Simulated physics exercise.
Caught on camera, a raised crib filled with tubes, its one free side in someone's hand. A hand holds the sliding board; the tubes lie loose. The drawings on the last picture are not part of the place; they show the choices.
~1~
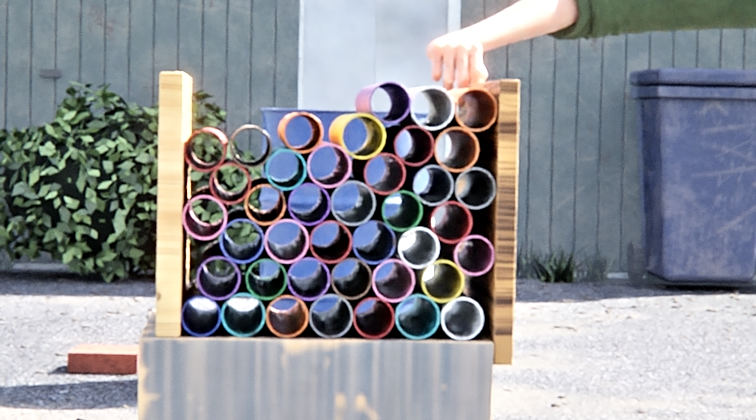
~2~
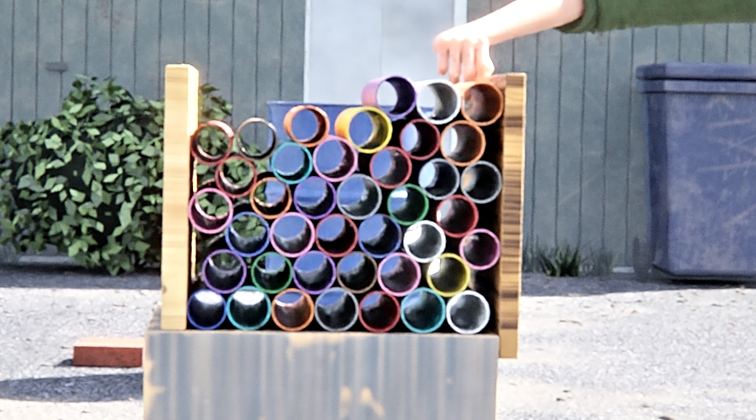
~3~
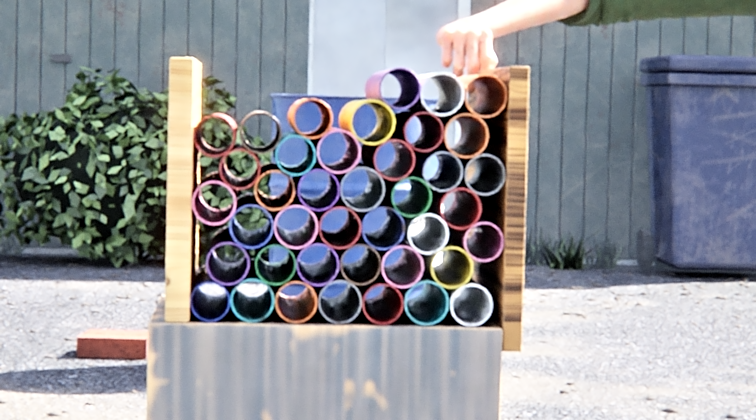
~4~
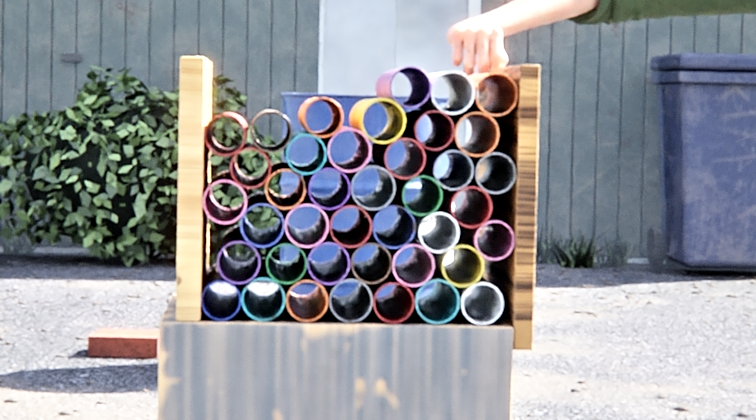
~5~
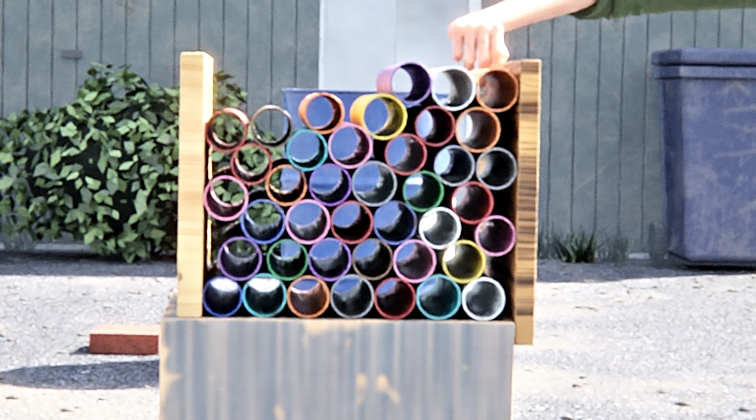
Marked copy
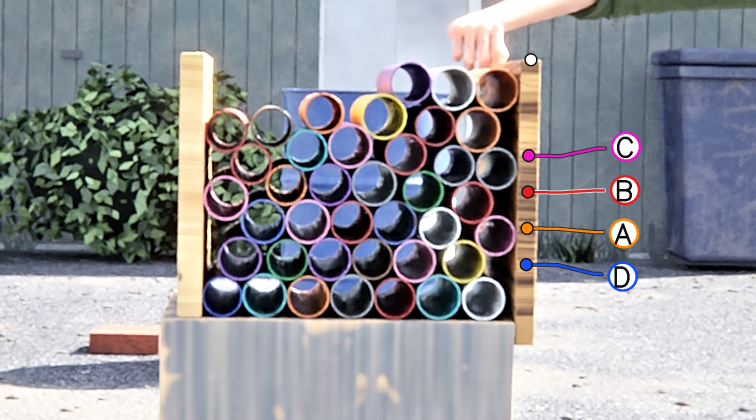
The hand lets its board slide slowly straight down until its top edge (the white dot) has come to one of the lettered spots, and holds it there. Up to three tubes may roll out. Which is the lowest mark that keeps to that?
The lowest mark that will do is B.
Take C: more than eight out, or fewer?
It loses fewer than eight.
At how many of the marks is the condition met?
Two of the four.
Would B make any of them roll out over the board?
At B: Yes.
On the marked copy, A at (527, 229); B at (528, 192); C at (529, 155); D at (526, 265); the white dot at (531, 60).
Following B. Soon after the start, top of the board (518, 123).
Later, top of the board (517, 191).
In the end, top of the board (517, 191), one out over the board.
As for the rest, A four out over the board; C one out over the board; D four out over the board.
